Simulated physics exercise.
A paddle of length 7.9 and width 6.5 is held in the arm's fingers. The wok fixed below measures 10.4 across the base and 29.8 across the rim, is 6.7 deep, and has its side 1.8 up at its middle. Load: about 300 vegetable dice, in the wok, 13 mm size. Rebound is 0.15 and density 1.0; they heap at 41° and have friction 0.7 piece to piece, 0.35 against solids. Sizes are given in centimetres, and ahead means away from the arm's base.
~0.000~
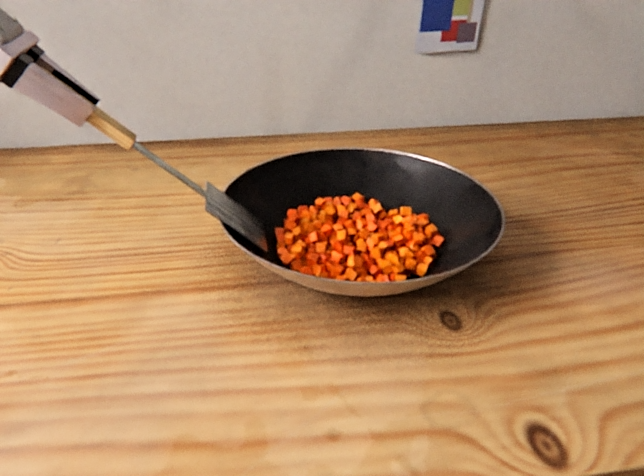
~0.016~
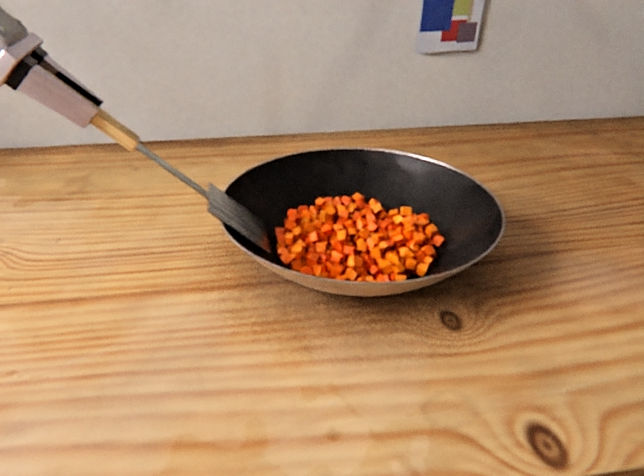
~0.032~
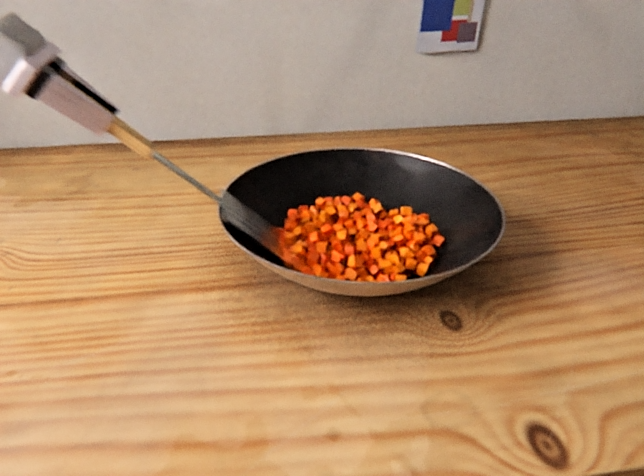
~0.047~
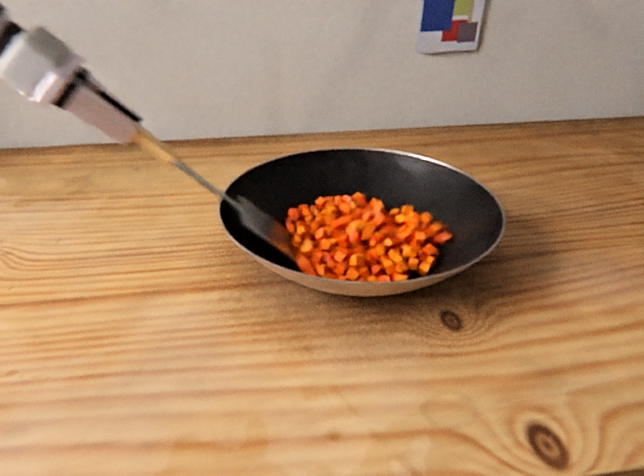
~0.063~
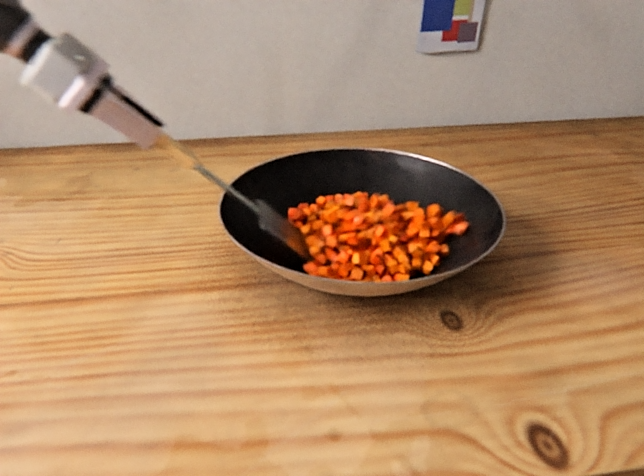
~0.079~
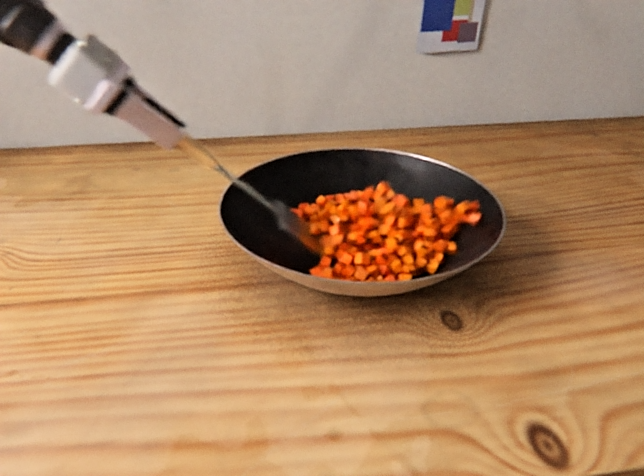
We see a robotic arm holding a paddle at the left side of a dark wok of orange vegetable dice on a wooden table; the paddle slides rightward into the wok, pushing the dice toward the right side.
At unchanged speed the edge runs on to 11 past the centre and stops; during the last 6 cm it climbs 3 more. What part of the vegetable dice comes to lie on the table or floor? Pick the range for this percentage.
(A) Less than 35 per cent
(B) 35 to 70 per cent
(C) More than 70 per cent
B, 35 to 70 per cent.
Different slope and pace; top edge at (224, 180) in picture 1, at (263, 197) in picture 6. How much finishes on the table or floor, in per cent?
30 per cent.
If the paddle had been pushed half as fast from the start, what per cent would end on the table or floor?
About 35 per cent.
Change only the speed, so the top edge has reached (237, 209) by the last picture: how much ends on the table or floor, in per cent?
That share would be some 20 percent.
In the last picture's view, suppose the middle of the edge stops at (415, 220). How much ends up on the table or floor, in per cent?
Roughly 5 per cent.
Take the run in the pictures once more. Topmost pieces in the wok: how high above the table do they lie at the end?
Top of the heap: Roughly 5.5 cm above the table top.
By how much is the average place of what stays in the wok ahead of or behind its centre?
It sits some 2.0 centimetres ahead of centre.
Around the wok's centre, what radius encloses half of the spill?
Roughly 42 centimetres.
By 0.12 s, sloping 44°, highest piece 11 above the table; 304 in the wok.
By 0.16 s, sloping 44°, highest piece 12 above the table; 298 in the wok, 6 on the blade or in flight.
By 0.38 s, sloping 44°, highest piece 23 above the table; 176 in the wok, 15 on the table or floor, 113 on the blade or in flight.
By 1.43 s, sloping 44°, highest piece 8 above the table; 176 in the wok, 128 on the table or floor.
Final count, 176 in the wok, 128 on the table or floor. That is 42 % on the table or floor.
